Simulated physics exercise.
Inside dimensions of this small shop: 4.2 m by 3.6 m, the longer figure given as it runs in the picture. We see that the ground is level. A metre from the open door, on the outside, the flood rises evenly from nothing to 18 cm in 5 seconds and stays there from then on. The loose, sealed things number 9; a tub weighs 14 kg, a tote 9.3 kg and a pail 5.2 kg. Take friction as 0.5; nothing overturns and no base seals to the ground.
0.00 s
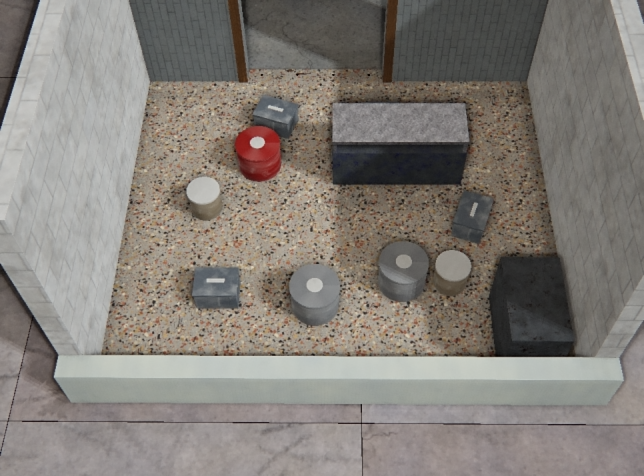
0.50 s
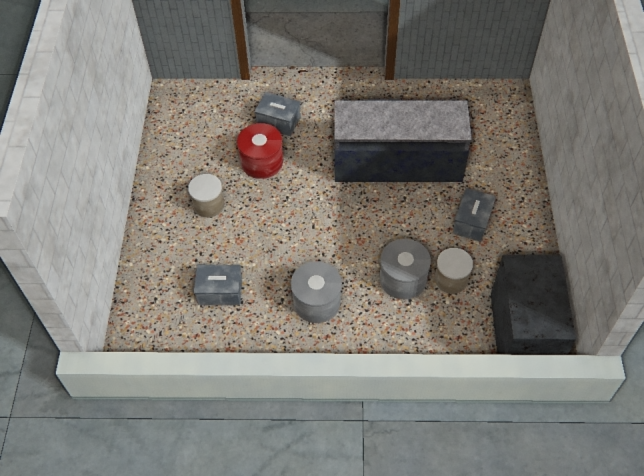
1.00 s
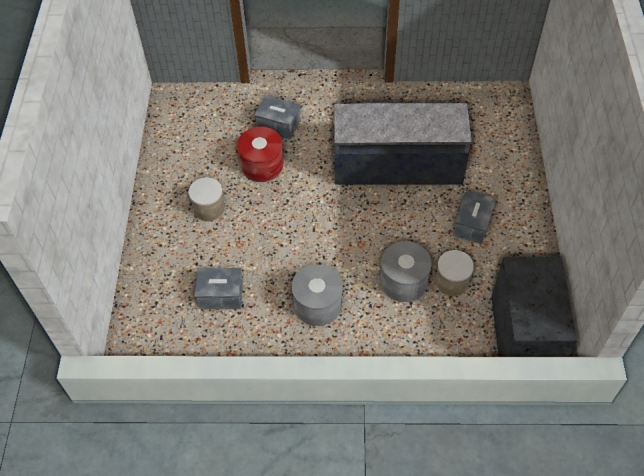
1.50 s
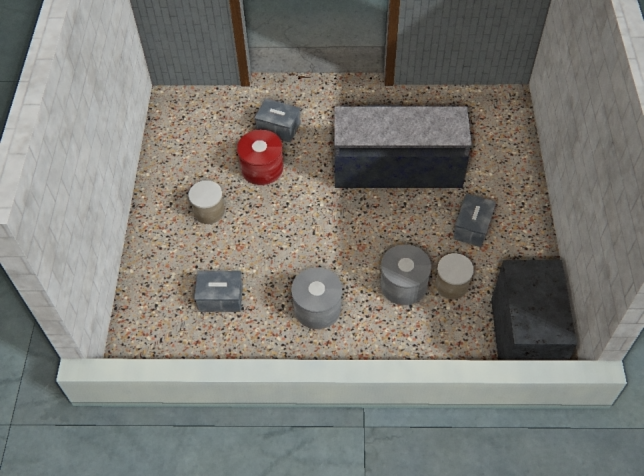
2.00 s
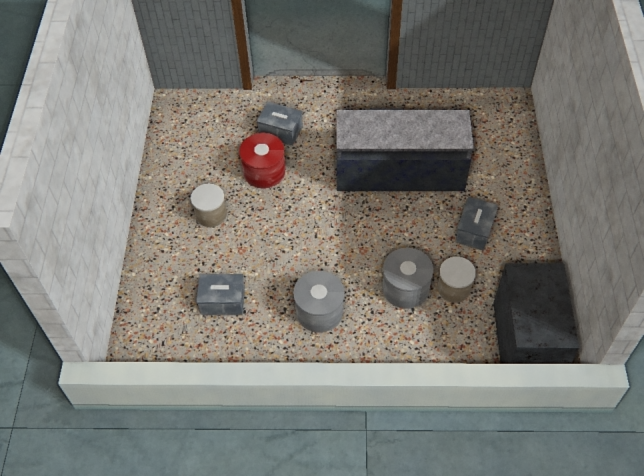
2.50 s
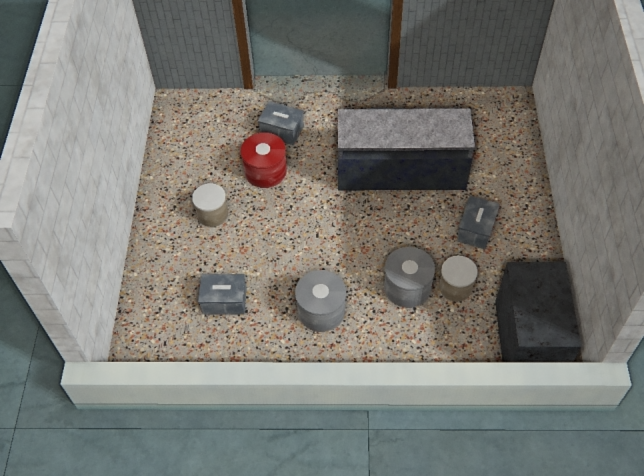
Small walled shop room with a red tub, grey containers and dark blocks sitting still on a speckled floor, the view shifting slightly.
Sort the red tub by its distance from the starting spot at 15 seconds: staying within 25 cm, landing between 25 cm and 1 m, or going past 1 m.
The red tub goes past 1 m.
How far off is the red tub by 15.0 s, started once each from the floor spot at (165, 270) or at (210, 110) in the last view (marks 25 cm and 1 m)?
In that order: It gets carried off; it is nudged along.
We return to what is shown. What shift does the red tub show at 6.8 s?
By that time, close to 30 cm.
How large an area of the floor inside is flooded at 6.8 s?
Roughly 10.0 m2 of it is wet.
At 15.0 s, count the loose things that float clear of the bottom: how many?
It comes to 9 of them.
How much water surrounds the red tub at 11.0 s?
Somewhere close to 11 cm.
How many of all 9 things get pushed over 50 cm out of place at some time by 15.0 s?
I count 9 of them.
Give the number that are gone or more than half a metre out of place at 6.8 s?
At that moment it comes to 2.
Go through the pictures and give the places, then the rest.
The red tub at (257, 143) rests on the ground; 0.0 m2 under water; 0 of 9 have shifted, in the first picture.
The red tub at (259, 140) rests on the ground; 0.0 m2 under water; 0 of 9 have shifted, in the second picture.
The red tub at (259, 144), on the bottom; 0.0 m2 under water; 0 of 9 have shifted, in the third picture.
The red tub at (260, 147) rests on the ground; water covers 0.0 m2; 0 of 9 have shifted, in the fourth picture.
The red tub at (262, 150) rests on the ground; 0.0 m2 under water; 0 of 9 have shifted, in the fifth picture.
The red tub at (263, 149), on the bottom; water covers 0.2 m2; 0 of 9 have shifted, in the sixth picture.
After 3.5 s the red tub is near (263, 149), 0.0 m from its start, aground; 0 afloat.
After 6.8 s the red tub is near (246, 169), 0.3 m from its start, aground; 0 afloat.
After 11.0 s the red tub is near (174, 231), 1.3 m from its start, afloat; 7 afloat.
After 15.0 s the red tub is near (160, 340), 2.3 m from its start, afloat; 9 afloat.
